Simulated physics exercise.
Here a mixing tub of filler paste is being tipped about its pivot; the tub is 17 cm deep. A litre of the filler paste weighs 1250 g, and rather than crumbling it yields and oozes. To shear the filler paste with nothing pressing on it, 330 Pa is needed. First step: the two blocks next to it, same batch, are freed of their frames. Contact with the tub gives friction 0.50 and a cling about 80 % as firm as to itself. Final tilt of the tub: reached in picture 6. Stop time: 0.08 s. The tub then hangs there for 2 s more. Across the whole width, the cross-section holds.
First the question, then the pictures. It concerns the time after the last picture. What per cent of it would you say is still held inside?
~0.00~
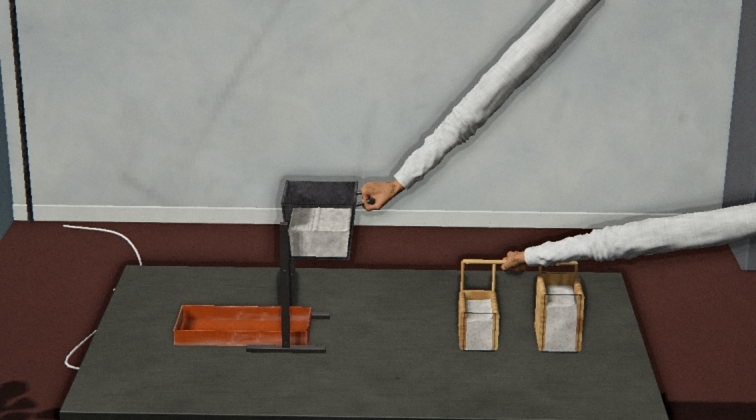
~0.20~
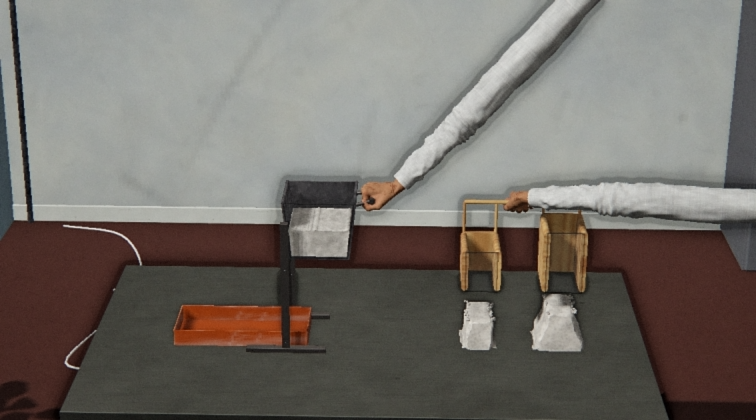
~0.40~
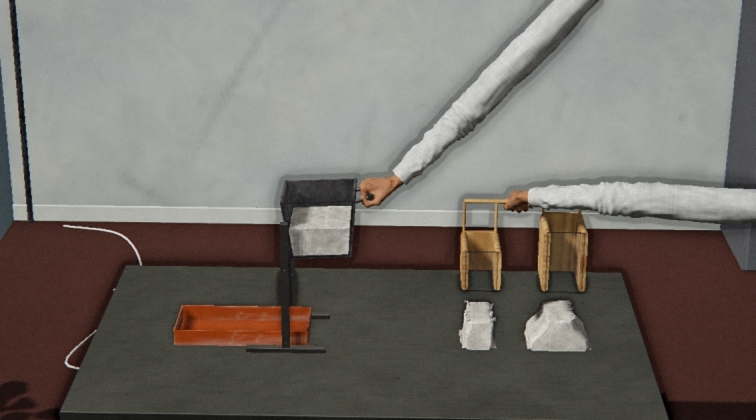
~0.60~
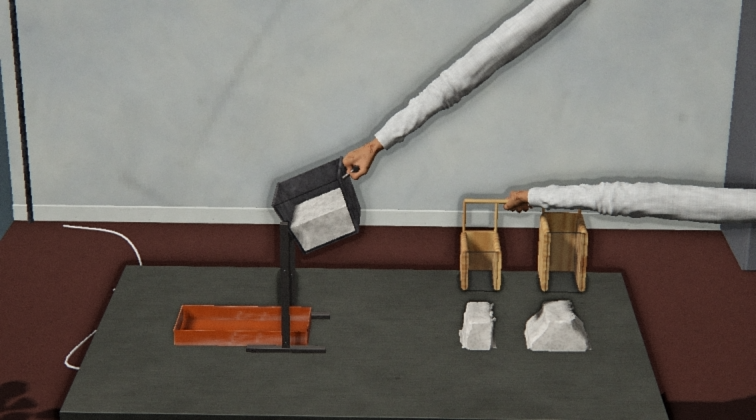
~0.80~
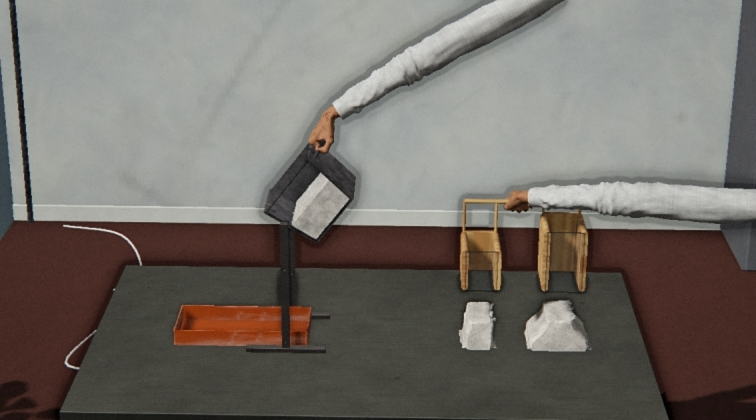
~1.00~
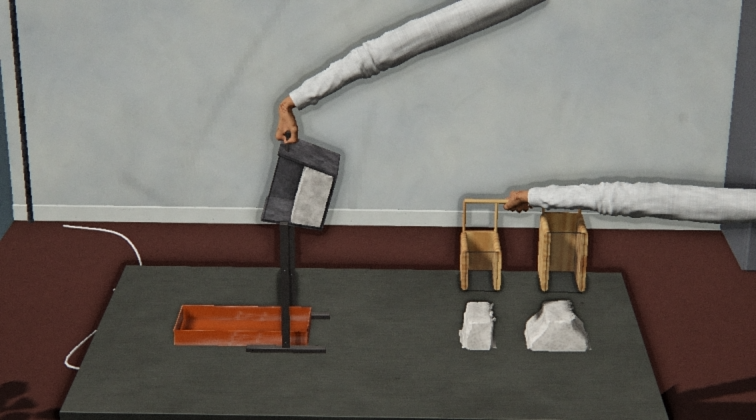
Near 100 percent is still held inside.
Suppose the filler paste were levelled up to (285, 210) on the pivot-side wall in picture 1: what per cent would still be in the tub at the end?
I'd put it close to 70 in a hundred.
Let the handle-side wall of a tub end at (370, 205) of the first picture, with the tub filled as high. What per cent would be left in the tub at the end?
100 %, roughly.
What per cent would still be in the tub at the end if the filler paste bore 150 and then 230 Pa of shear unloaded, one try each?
85 %, then 100 %.
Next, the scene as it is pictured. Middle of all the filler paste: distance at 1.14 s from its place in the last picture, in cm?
Around 1 centimetres.
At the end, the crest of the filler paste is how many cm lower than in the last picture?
About 3 cm.
After 1.14 s, the tub is at 75 degrees and holds 100 %.
After 1.31 s, the tub is at 75 degrees and holds 100 %.
After 1.48 s, the tub is at 75 degrees and holds 100 %.
After 1.65 s, the tub is at 75 degrees and holds 100 %.
After 3.00 s, the tub is at 75 degrees and holds 100 %.
